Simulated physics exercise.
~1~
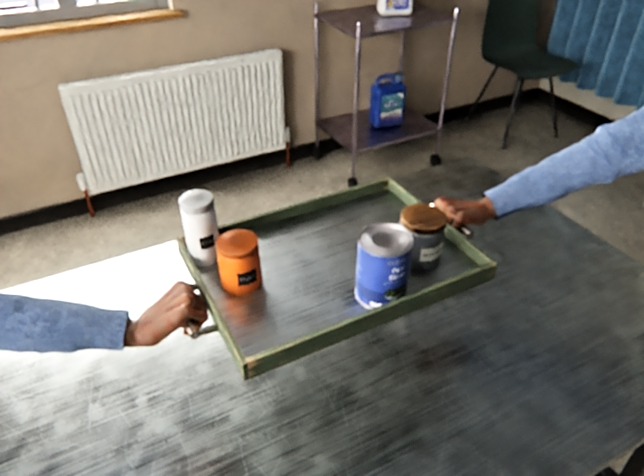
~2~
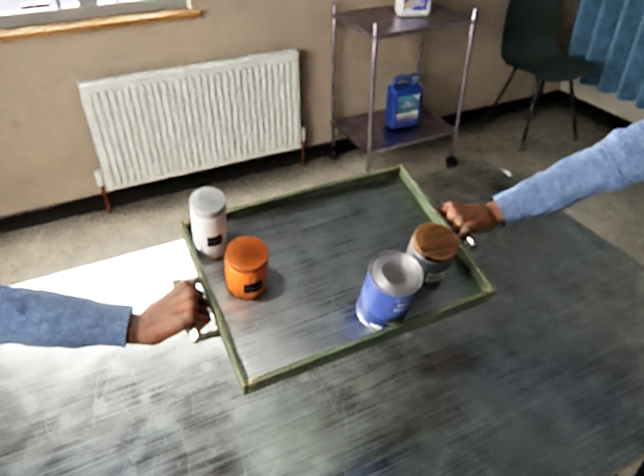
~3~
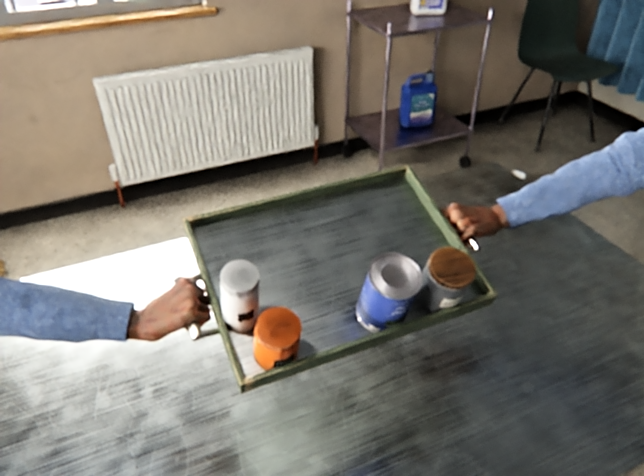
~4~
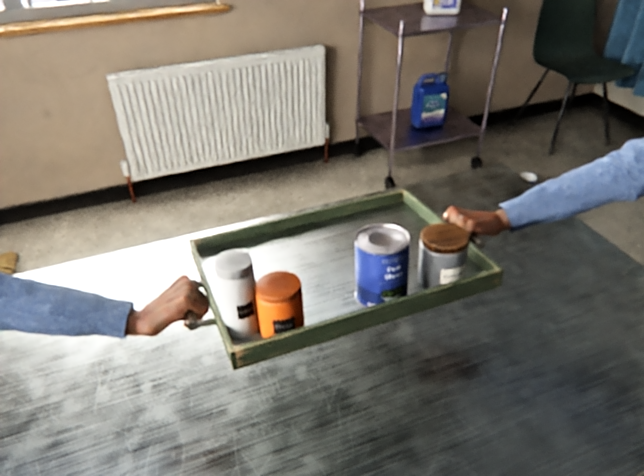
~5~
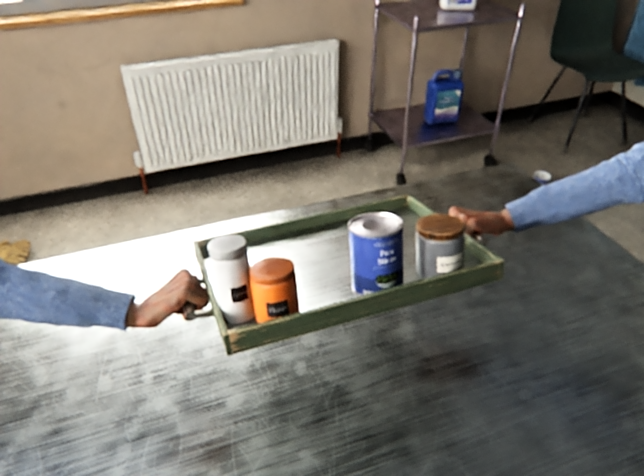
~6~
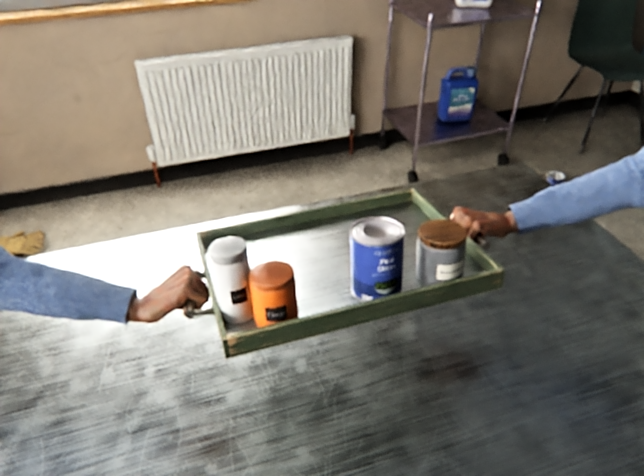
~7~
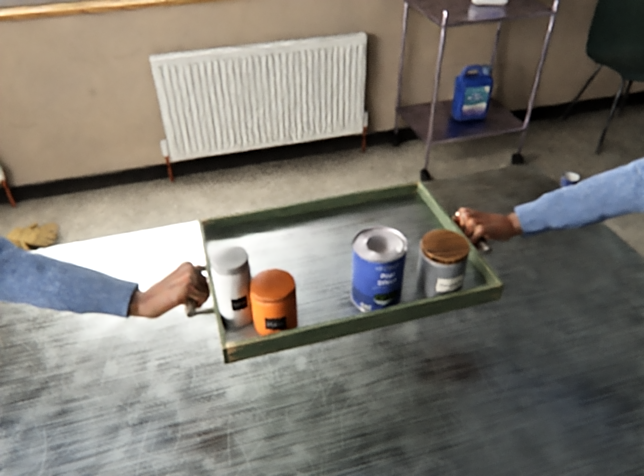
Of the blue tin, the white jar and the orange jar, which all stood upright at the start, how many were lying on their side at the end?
None of them were. The blue tin, the white jar and the orange jar were all still standing on the tray at the end.
